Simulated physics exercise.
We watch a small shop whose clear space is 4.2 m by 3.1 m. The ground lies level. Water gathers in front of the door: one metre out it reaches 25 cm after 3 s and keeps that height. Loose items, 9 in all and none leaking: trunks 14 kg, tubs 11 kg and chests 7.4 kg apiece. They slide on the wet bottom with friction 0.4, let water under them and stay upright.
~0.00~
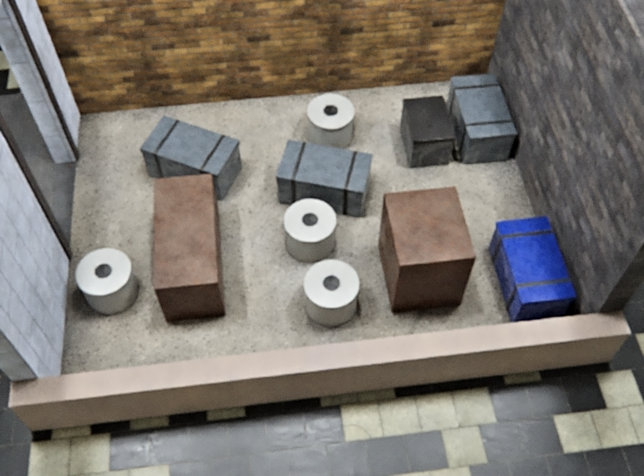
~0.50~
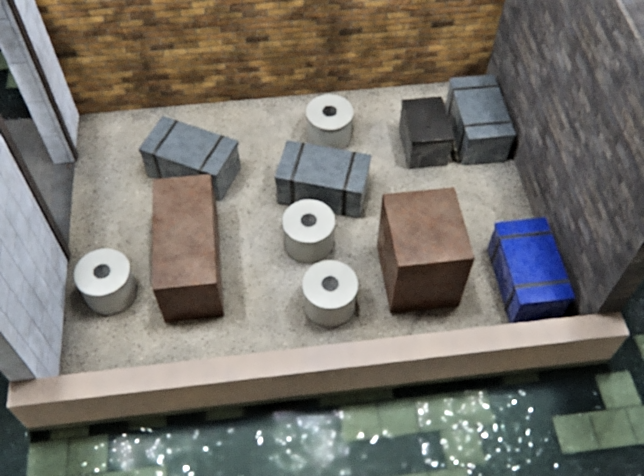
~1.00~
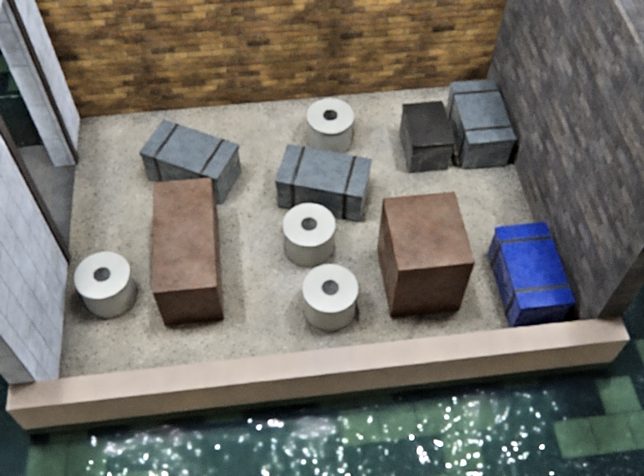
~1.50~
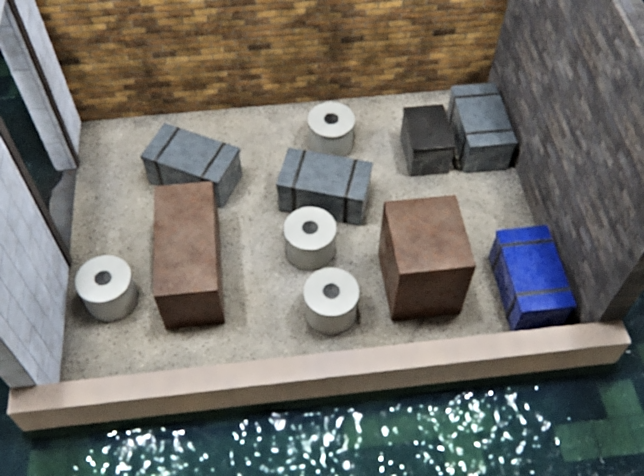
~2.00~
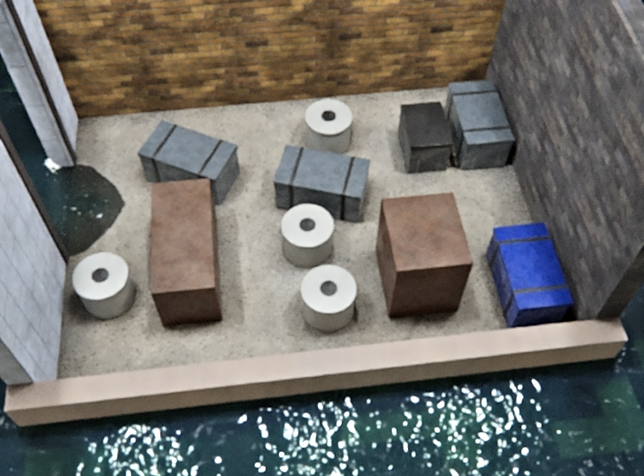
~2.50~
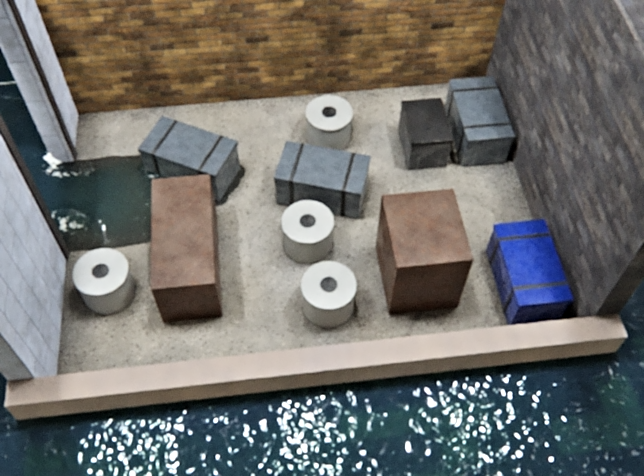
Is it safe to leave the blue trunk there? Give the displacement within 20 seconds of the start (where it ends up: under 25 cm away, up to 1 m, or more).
Blue trunk moves a short way.
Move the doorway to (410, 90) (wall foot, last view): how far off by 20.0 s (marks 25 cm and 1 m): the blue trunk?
In that case the blue trunk moves a short way.
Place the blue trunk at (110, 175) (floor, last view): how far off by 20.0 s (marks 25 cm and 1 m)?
It gets carried off.
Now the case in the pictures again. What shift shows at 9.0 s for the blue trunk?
About 20 cm.
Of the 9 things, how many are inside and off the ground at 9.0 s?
I count 8.
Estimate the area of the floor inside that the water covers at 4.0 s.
Roughly 5.5 m2.
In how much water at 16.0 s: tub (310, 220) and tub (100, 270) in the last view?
About 18 and 22 cm.
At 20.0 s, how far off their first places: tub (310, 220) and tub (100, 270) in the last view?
In that order: 80 cm, 100 cm.
After 4.0 s the blue trunk is near (532, 261), 0.0 m from its start, aground; 1 afloat.
After 9.0 s the blue trunk is near (541, 272), 0.2 m from its start, afloat; 8 afloat.
After 16.0 s the blue trunk is near (499, 274), 0.4 m from its start, afloat; 9 afloat.
After 20.0 s the blue trunk is near (500, 273), 0.4 m from its start, afloat; 9 afloat.
